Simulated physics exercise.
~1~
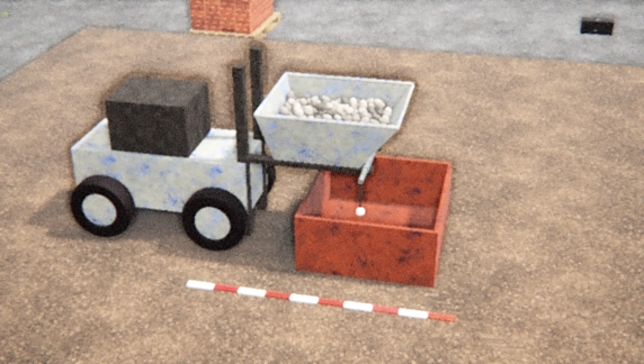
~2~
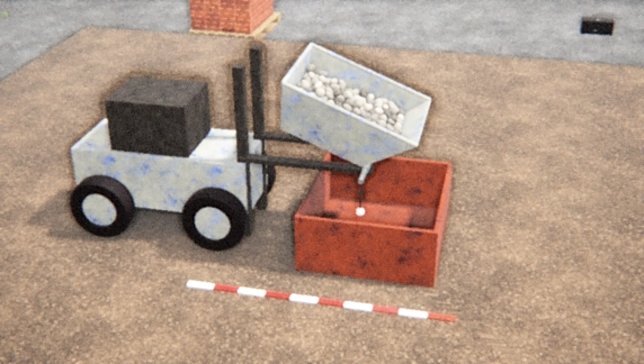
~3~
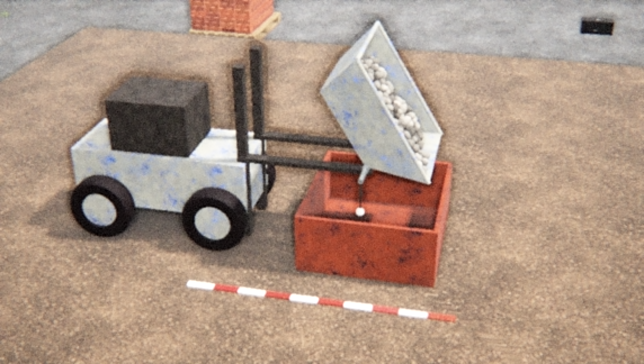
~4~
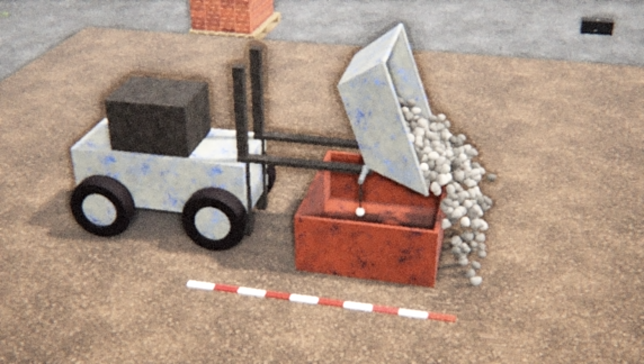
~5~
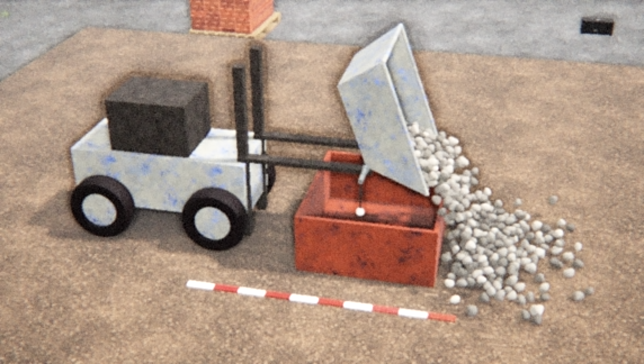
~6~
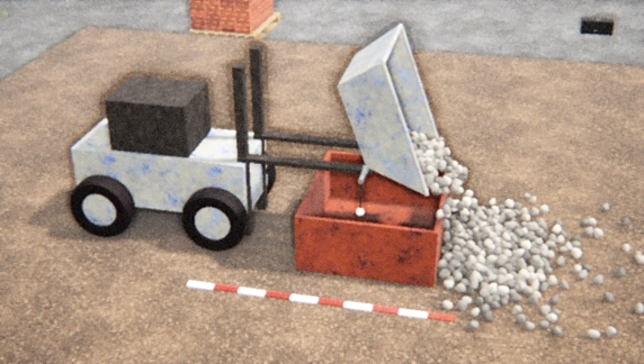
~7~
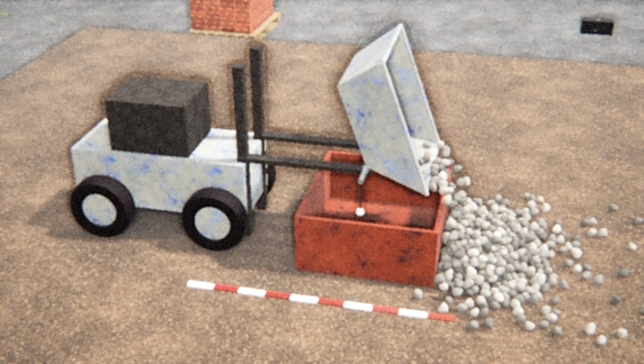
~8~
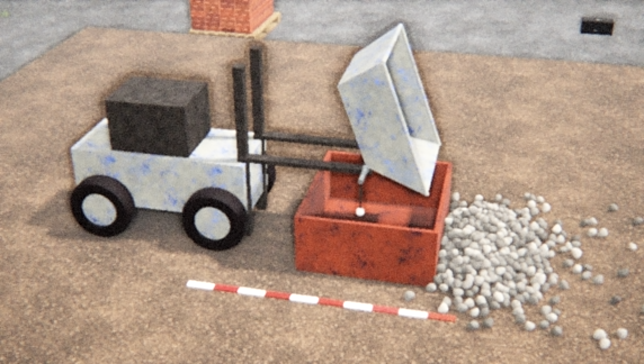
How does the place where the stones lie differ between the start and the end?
At the start the stones sit in the raised skip above the red bin, and at the end they lie in a scattered heap on the ground to the right of the bin.
On a patch of brown ground, a forklift's pale skip tips steeply to the right above a red bin, and its whitish stones pour over the bin's far edge, ending in a scattered heap on the ground to the right while the skip stays tilted and empty.
